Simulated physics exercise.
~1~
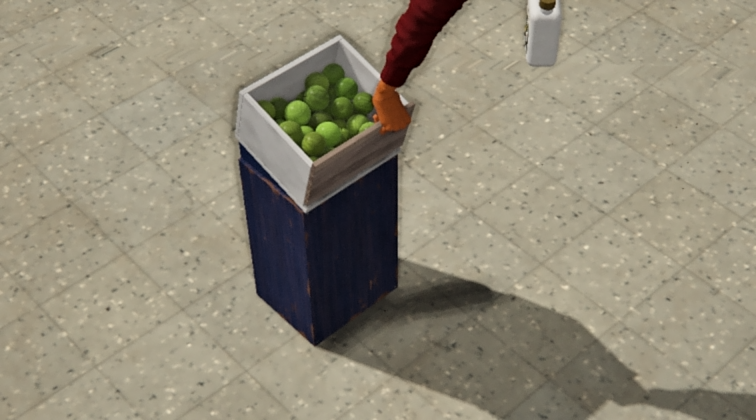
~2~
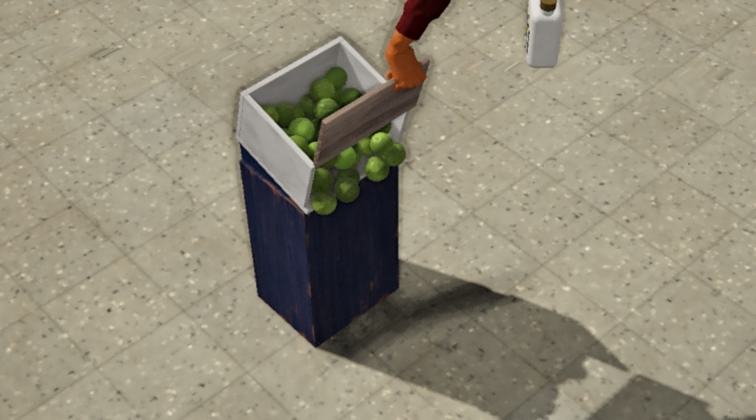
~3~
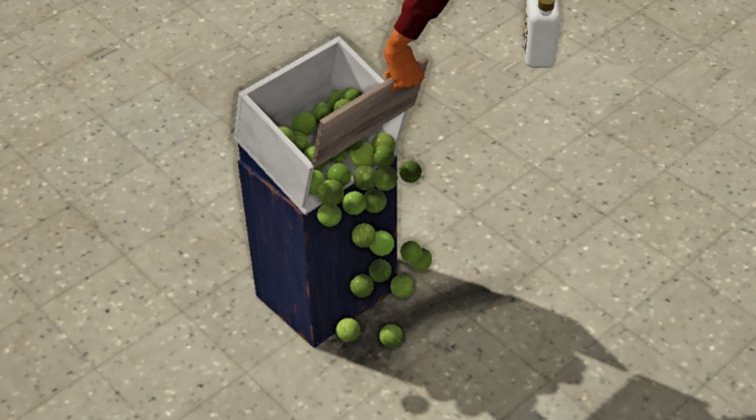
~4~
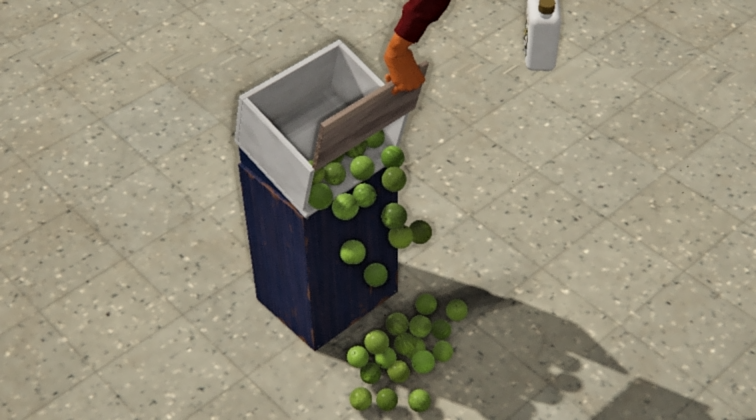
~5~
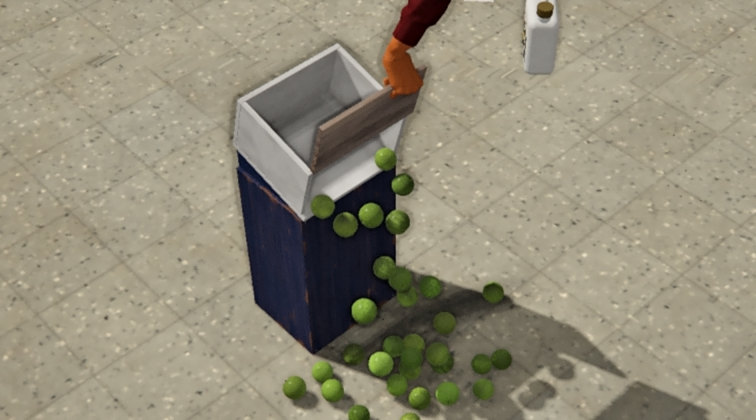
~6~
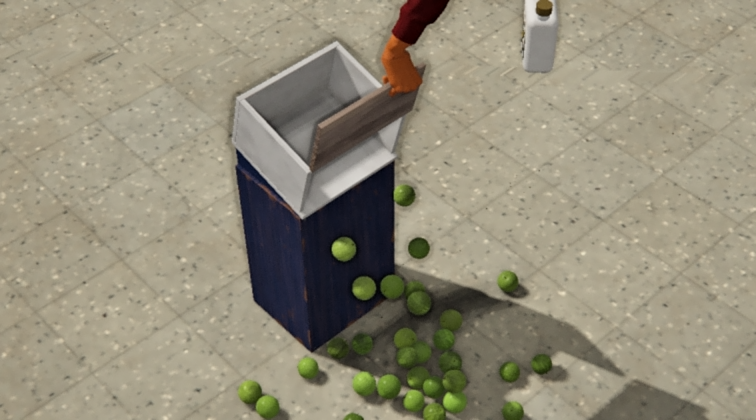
A hand lifting the gate of a white bin on a dark blue stand, green apples spilling out and scattering across the floor.
